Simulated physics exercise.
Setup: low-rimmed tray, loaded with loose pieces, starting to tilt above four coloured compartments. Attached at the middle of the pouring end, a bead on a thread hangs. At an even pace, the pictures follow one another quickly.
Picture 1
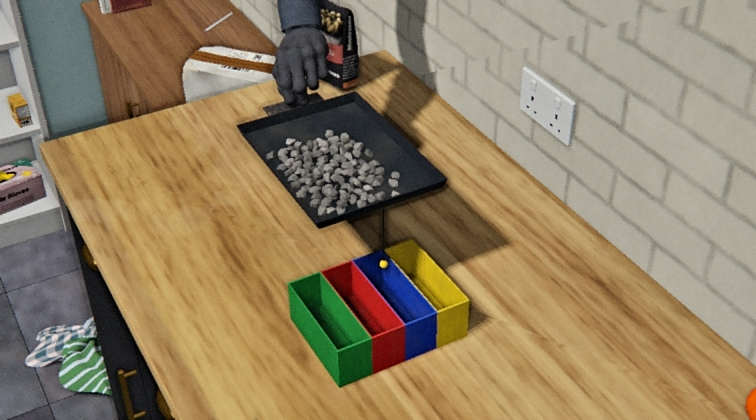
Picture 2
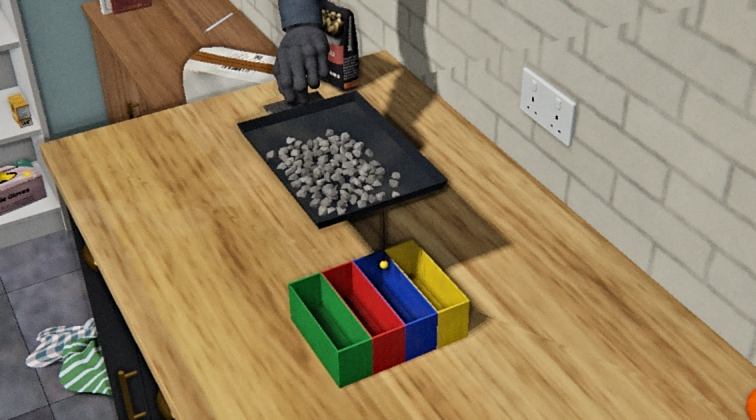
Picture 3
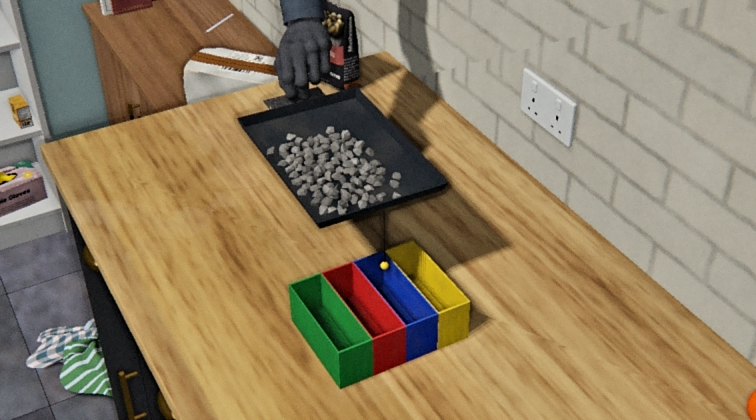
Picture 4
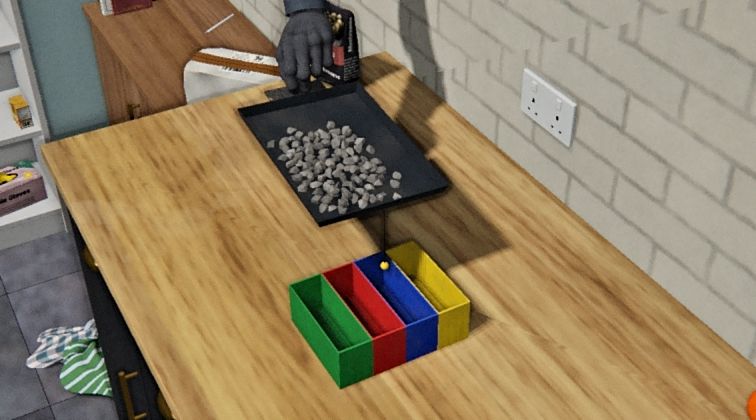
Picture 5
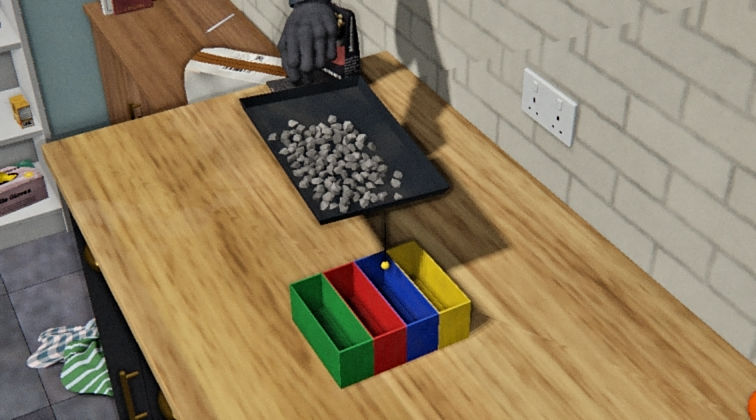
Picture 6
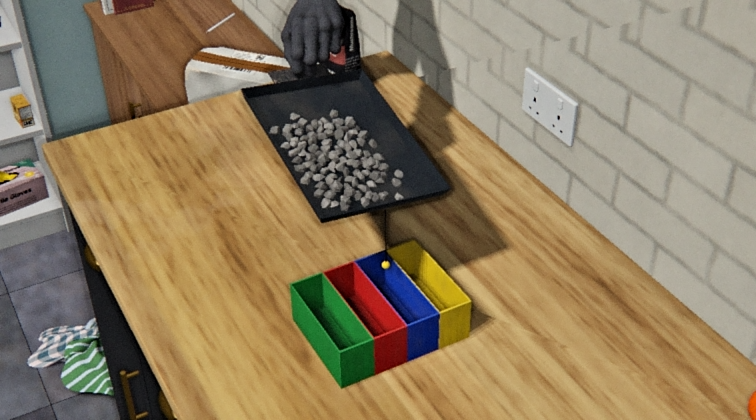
A gloved hand slowly tilts a dark tray of grey gravel above four coloured compartments.
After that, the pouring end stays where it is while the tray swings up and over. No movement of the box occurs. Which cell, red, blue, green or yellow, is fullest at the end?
The yellow cell is fullest at the end.
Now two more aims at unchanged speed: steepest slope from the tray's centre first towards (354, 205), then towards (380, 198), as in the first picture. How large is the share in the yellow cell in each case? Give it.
0 and 30 per cent, in that order.
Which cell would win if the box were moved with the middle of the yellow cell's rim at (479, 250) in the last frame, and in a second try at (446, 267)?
Taking the two placings in order, you'd get blue and then that yellow cell.
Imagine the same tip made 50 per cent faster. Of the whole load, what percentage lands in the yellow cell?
That works out at roughly 30 per cent.
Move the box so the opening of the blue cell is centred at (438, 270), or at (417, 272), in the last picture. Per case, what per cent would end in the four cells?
First some 100, then 90 per cent.
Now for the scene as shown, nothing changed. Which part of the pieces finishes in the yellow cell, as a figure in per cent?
I'd put that share at some 40 per cent.
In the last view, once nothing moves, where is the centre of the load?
(449, 295).
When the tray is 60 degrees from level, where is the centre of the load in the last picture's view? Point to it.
Centre estimate: (413, 193).
Just after the last frame, tray tipped steeply; the larger part on the tray; just a few in the yellow cell; just a few in the blue cell; roughly a quarter falling or outside the box.
A moment on, tray tipped past a quarter turn; roughly a third in the yellow cell; about a tenth in the blue cell; roughly two thirds falling or outside the box.
Further on, tray tipped past a quarter turn; roughly a third in the yellow cell; about a tenth in the blue cell; roughly two thirds falling or outside the box.
When it is over, tray tipped past a quarter turn; roughly a third in the yellow cell; about a tenth in the blue cell; not one in the green cell; not one in the red cell; roughly two thirds outside the box.
